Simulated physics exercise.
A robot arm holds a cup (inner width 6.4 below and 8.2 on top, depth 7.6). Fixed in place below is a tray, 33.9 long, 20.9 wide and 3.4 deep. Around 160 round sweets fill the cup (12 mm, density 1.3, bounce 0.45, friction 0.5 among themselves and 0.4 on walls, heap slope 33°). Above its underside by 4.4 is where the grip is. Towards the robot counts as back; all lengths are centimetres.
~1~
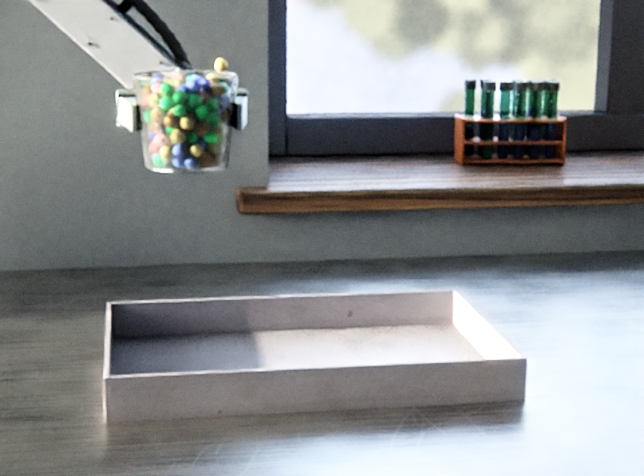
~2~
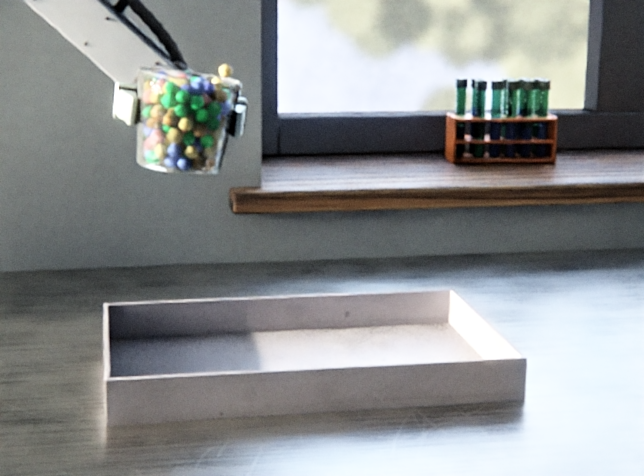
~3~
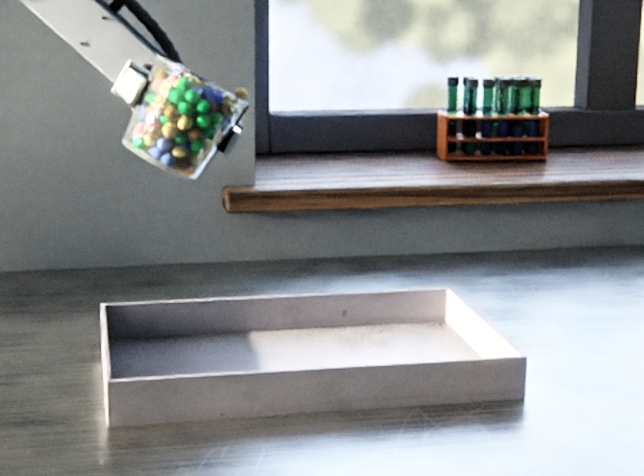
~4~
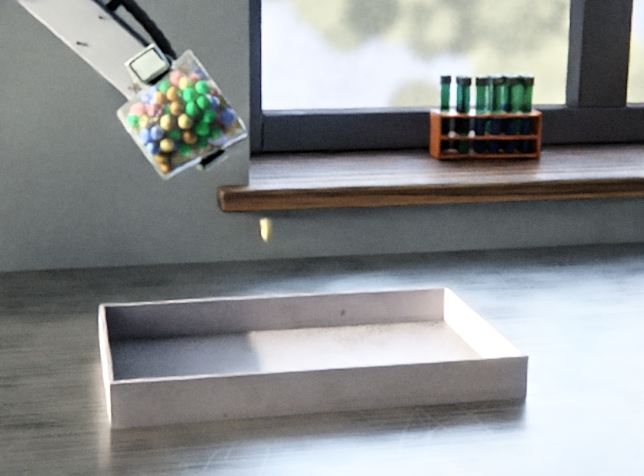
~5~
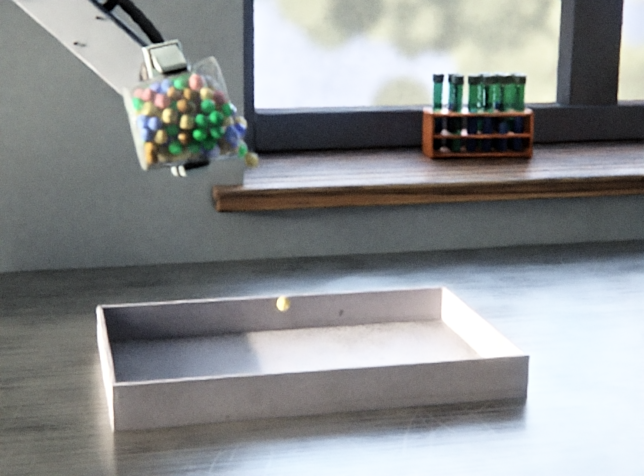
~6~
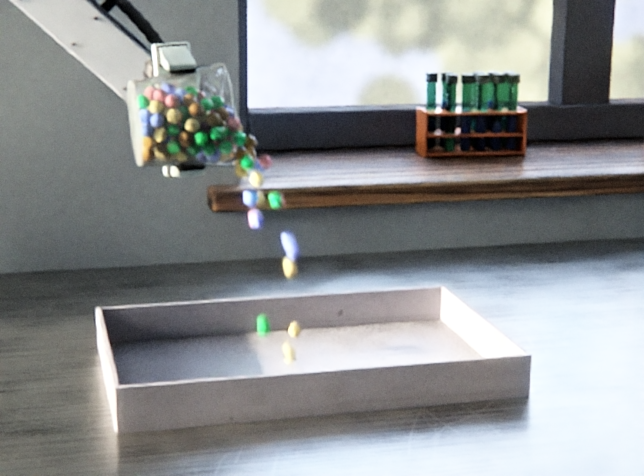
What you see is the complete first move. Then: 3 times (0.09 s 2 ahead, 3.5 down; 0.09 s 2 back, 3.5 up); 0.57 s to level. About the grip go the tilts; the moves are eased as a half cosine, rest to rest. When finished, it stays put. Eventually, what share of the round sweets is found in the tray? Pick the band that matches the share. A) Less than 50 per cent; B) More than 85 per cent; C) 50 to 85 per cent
50 to 85 per cent (C).
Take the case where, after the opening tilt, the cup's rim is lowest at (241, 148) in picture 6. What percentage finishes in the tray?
Some 40 per cent.
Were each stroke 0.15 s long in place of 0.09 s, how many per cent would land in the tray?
Around 60 percent.
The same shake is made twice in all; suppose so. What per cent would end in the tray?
Probably about 65 in a hundred.
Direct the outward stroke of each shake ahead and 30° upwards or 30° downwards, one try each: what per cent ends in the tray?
I'd say close to 95 percent for the first and close to 90 percent for the second.
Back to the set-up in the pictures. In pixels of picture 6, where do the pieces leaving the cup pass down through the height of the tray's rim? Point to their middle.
Close to pixel (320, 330).
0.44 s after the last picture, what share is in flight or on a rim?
11 %.
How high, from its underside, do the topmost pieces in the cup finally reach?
Top of the fill: Near 5.5 cm.
Then, 0.44 s on, tilted 86° forward, highest piece 23 above the table; 78 in the cup, 68 in the tray, 18 in flight or on a rim.
Then, 0.89 s on, tilted 28° forward, highest piece 24 above the table; 119 in the tray, 44 in the cup, 1 on the table or floor.
Then, 1.31 s on, level, highest piece 25 above the table; 119 in the tray, 44 in the cup, 1 on the table or floor.
Then, 2.36 s on, level, highest piece 25 above the table; 119 in the tray, 44 in the cup, 1 on the table or floor.
In the end, 119 in the tray, 44 in the cup, 1 on the table or floor. That is 73 % in the tray.
